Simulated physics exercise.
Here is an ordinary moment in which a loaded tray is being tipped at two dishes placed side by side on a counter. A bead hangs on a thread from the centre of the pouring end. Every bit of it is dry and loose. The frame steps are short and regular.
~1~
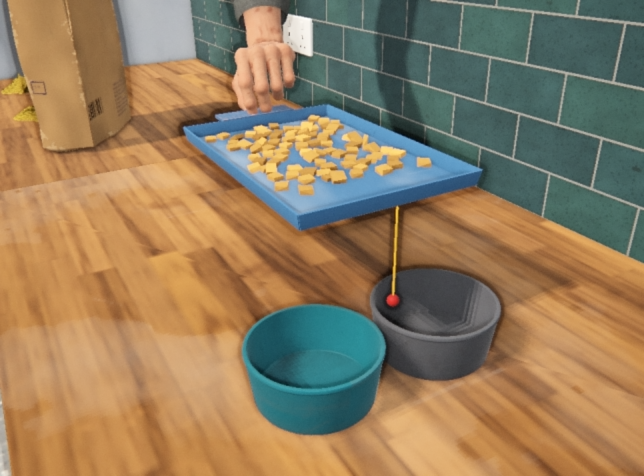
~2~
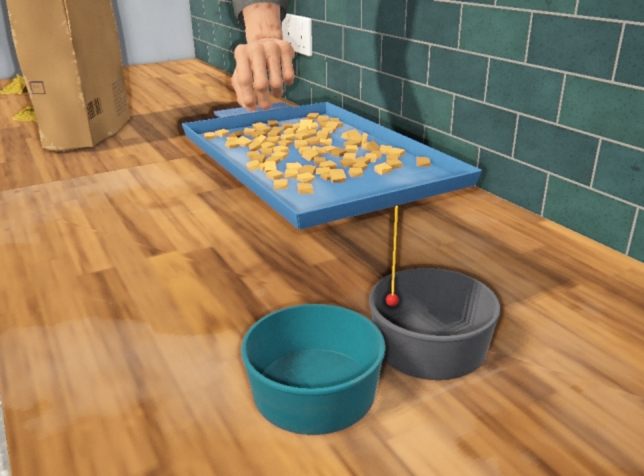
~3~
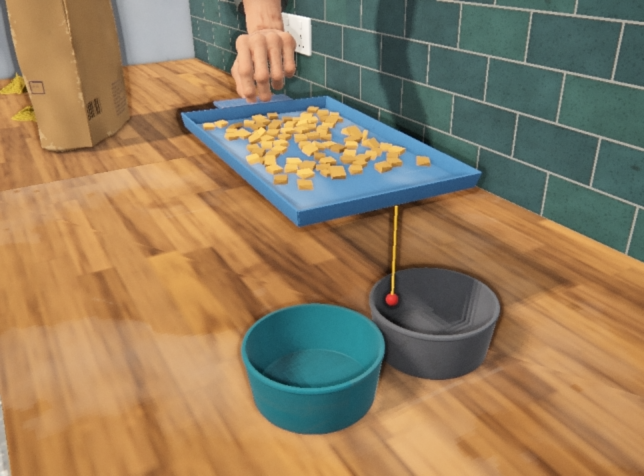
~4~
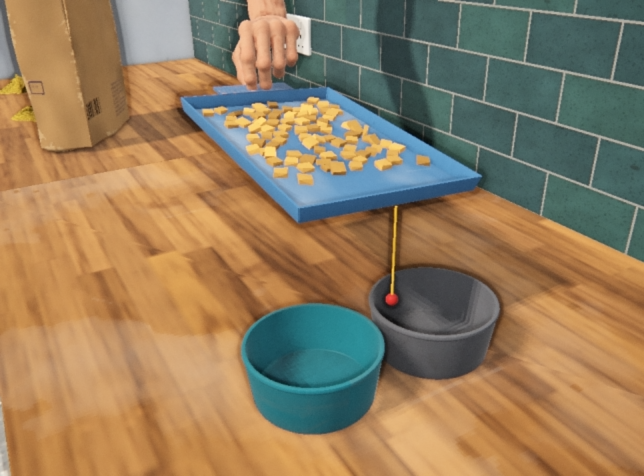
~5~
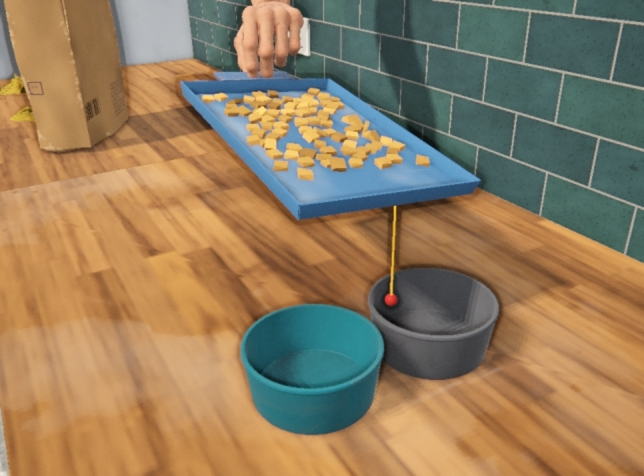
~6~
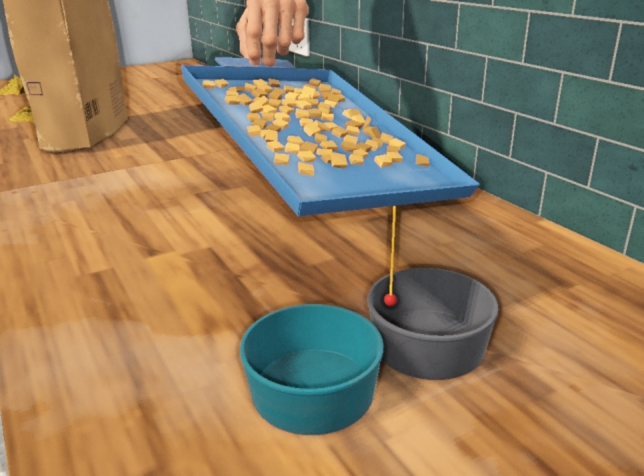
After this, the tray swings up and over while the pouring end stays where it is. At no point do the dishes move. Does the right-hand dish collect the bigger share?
Yes.
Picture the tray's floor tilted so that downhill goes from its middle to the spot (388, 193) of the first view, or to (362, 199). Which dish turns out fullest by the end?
Results - the dish on the right side first, the dish on the left side second.
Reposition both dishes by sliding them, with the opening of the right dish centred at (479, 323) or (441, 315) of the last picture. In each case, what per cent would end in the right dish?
Roughly 40% the first time and 70% the second time.
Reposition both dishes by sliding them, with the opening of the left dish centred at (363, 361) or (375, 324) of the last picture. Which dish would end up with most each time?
Results - the dish on the right side first, the dish on the right side second.
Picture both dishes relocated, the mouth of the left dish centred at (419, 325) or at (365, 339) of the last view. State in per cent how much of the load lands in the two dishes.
In turn about 50 and about 90 percent.
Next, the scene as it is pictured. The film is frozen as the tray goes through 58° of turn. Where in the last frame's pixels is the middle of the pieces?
(417, 148).
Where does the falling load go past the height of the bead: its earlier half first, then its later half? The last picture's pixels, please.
First part (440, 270), rest (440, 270).
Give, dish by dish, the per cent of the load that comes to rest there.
Near 0 in a hundred for the left dish; near 90 for the right dish.
Shortly afterwards, tray tipped steeply; all but a few on the tray; only a few in the air.
Next, tray tipped right over; near two thirds on the tray; a little in the right dish; a little outside both; a little in the air.
Some moments later, tray tipped past a quarter turn; the bulk in the right dish; a little outside both.
In the end, tray tipped past a quarter turn; none at all in the left dish; the bulk in the right dish; a little outside both.
